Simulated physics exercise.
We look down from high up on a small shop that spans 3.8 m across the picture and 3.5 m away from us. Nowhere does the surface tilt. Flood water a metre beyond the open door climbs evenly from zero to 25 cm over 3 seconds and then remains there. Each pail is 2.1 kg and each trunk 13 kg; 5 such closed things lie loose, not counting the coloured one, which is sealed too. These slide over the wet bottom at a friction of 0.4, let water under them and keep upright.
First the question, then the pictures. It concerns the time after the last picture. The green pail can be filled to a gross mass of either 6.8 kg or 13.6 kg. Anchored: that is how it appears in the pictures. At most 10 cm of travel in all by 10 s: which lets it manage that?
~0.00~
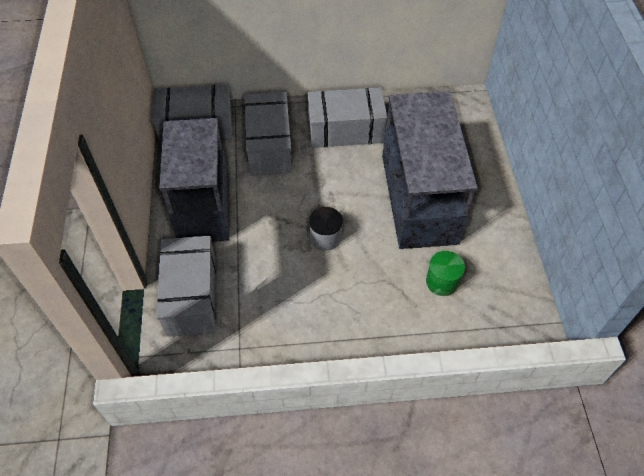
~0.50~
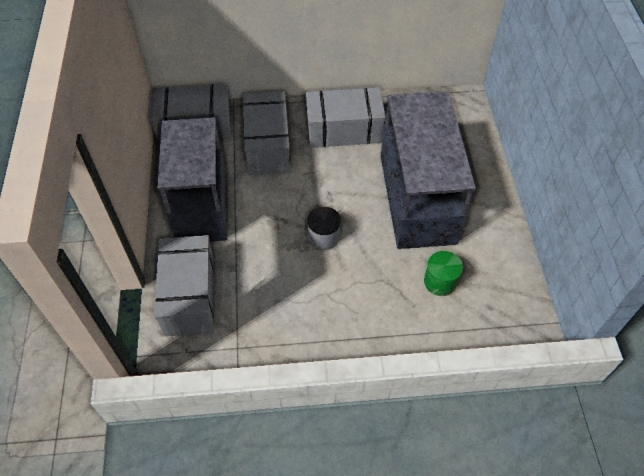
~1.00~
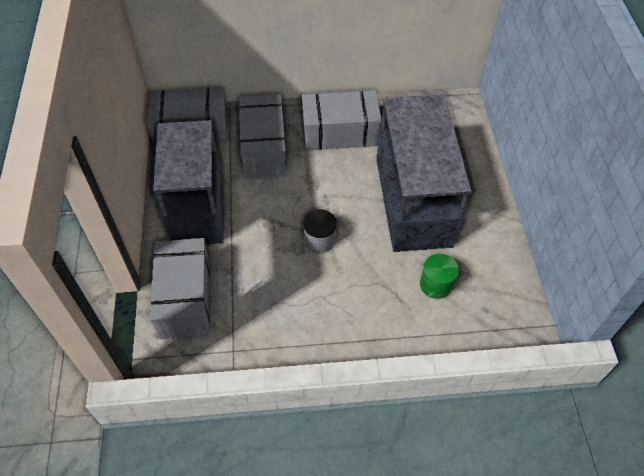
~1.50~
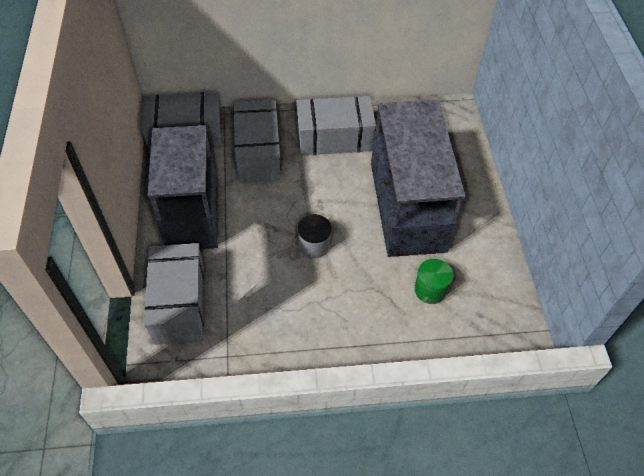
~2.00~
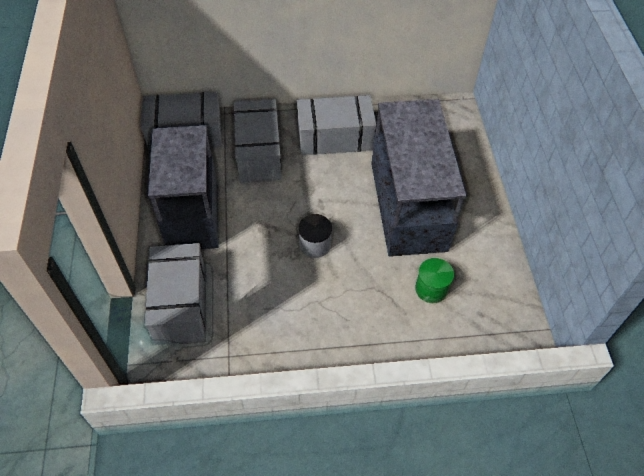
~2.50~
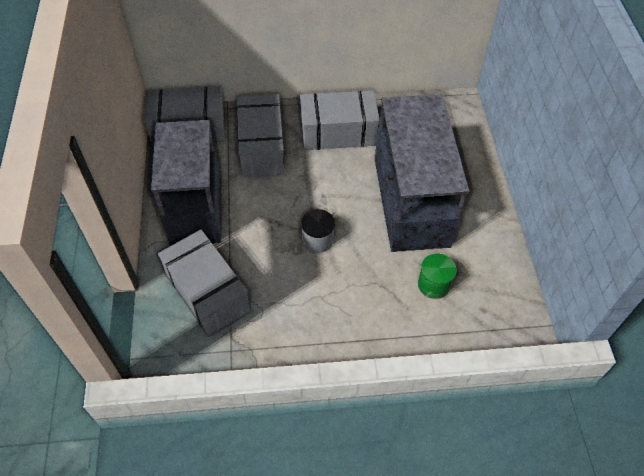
Neither filling is enough.
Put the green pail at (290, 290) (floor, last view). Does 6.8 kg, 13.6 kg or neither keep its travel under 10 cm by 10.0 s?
Neither is enough.
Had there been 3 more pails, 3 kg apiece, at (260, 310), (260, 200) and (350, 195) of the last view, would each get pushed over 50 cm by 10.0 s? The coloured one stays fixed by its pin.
In turn: Past it, less, more.
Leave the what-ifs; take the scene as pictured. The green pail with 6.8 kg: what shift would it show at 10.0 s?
Roughly 200 cm.
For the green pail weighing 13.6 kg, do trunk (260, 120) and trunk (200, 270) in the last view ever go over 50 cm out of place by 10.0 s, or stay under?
The first is within the mark and the second is beyond the mark.
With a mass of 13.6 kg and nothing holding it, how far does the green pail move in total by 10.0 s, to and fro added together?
Some 100 cm in all.
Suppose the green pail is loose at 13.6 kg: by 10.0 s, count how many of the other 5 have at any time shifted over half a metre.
Total: 3.
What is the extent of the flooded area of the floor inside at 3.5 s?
Near 3.5 m2 in all.
After 3.5 s the green pail would be 0 cm from its start with 6.8 kg and 0 cm from its start with 13.6 kg; 0 cm of water round it then.
After 4.5 s the green pail would be 18 cm from its start with 6.8 kg and 2 cm from its start with 13.6 kg; 7 cm of water round it then.
After 7.0 s the green pail would be 176 cm from its start with 6.8 kg and 27 cm from its start with 13.6 kg; 12 cm of water round it then.
After 10.0 s the green pail would be 208 cm from its start with 6.8 kg and 90 cm from its start with 13.6 kg; 10 cm of water round it then.
